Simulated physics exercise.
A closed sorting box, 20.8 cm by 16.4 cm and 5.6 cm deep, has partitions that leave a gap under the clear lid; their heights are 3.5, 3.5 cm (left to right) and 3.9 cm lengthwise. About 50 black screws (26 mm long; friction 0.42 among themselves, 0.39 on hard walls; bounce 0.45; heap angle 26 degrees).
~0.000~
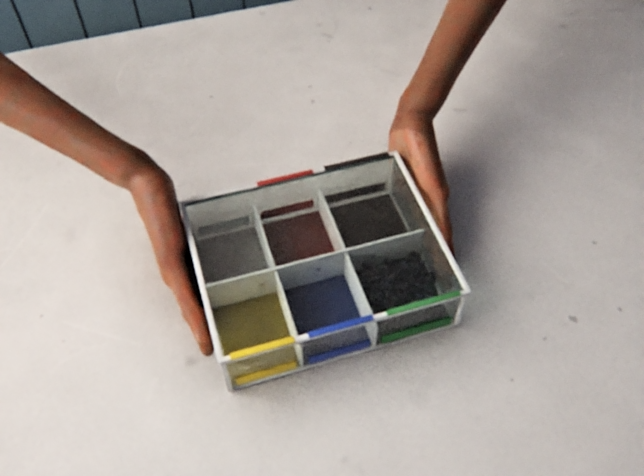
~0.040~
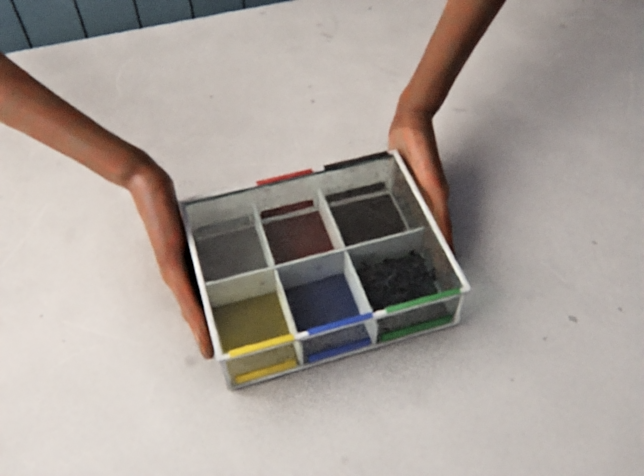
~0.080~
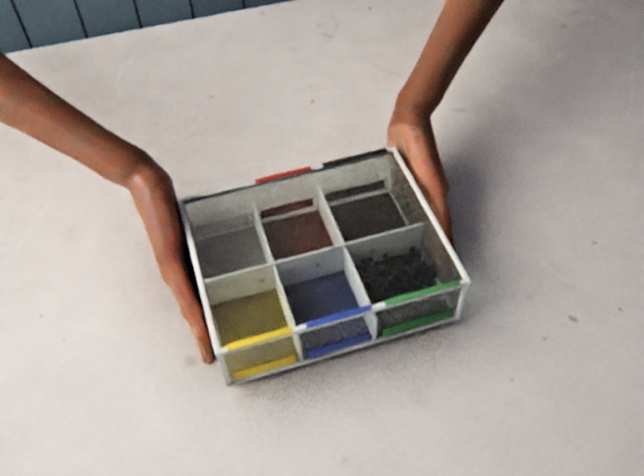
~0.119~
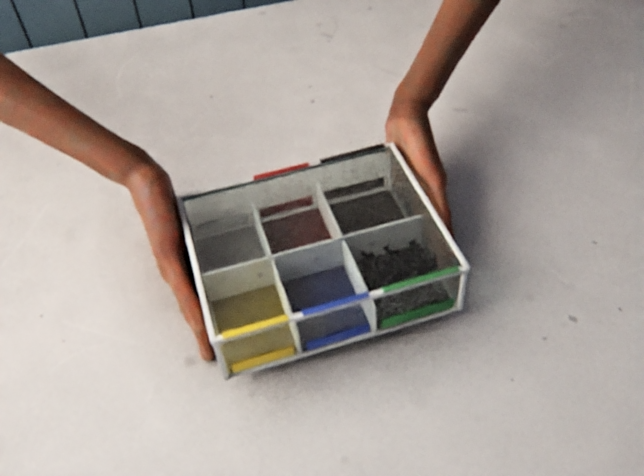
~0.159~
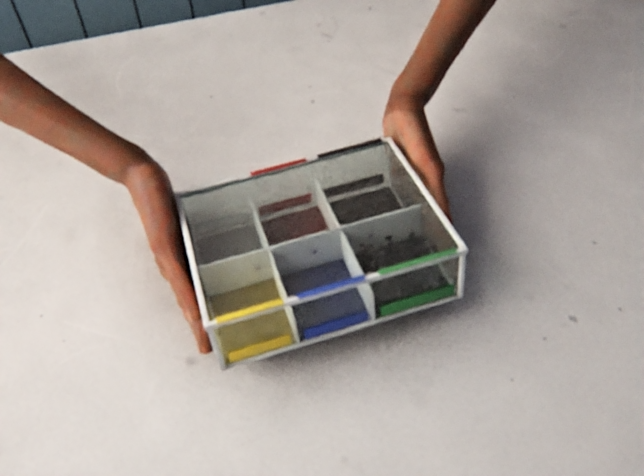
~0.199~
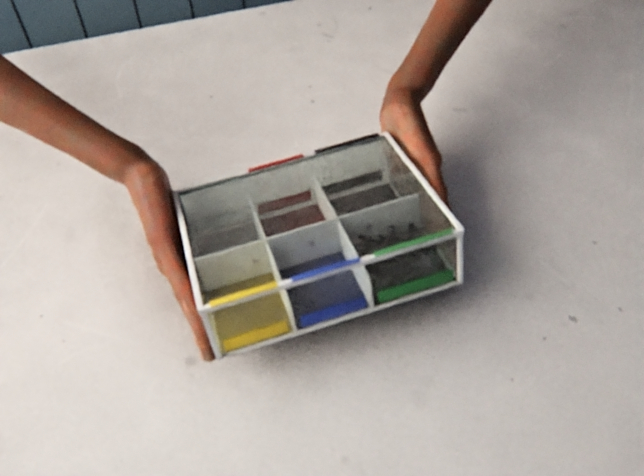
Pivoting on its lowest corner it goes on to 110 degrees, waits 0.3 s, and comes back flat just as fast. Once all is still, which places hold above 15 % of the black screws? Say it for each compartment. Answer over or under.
Red compartment: Over; blue compartment: Under; green compartment: Over; yellow compartment: Under; white compartment: Under; black compartment: Over.
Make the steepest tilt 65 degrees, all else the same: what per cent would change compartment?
Some 0 per cent.
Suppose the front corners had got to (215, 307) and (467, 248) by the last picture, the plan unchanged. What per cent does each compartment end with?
Red 0; blue 0; green 30; yellow 0; white 0; black 70.
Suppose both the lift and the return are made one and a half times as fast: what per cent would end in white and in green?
In that case white 0, green 70.
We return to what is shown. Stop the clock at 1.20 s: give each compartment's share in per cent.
Red 20, blue 0, green 40, yellow 0, white 0, black 40.
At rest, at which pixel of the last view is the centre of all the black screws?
Near (337, 214).
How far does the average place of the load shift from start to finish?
Roughly 9.5 cm.
After 1.20 s, tilt 110 degrees; red 20 %, green 40 %, black 40 %.
Then, at 1.86 s, tilt 58 degrees; red 35 %, green 20 %, white 5 %, black 40 %.
After 2.57 s, tilt 0 degrees; red 30 %, green 20 %, white 5 %, black 45 %.
At rest (3.2 s), red 30 %, blue 0 %, green 20 %, yellow 0 %, white 5 %, black 45 %.
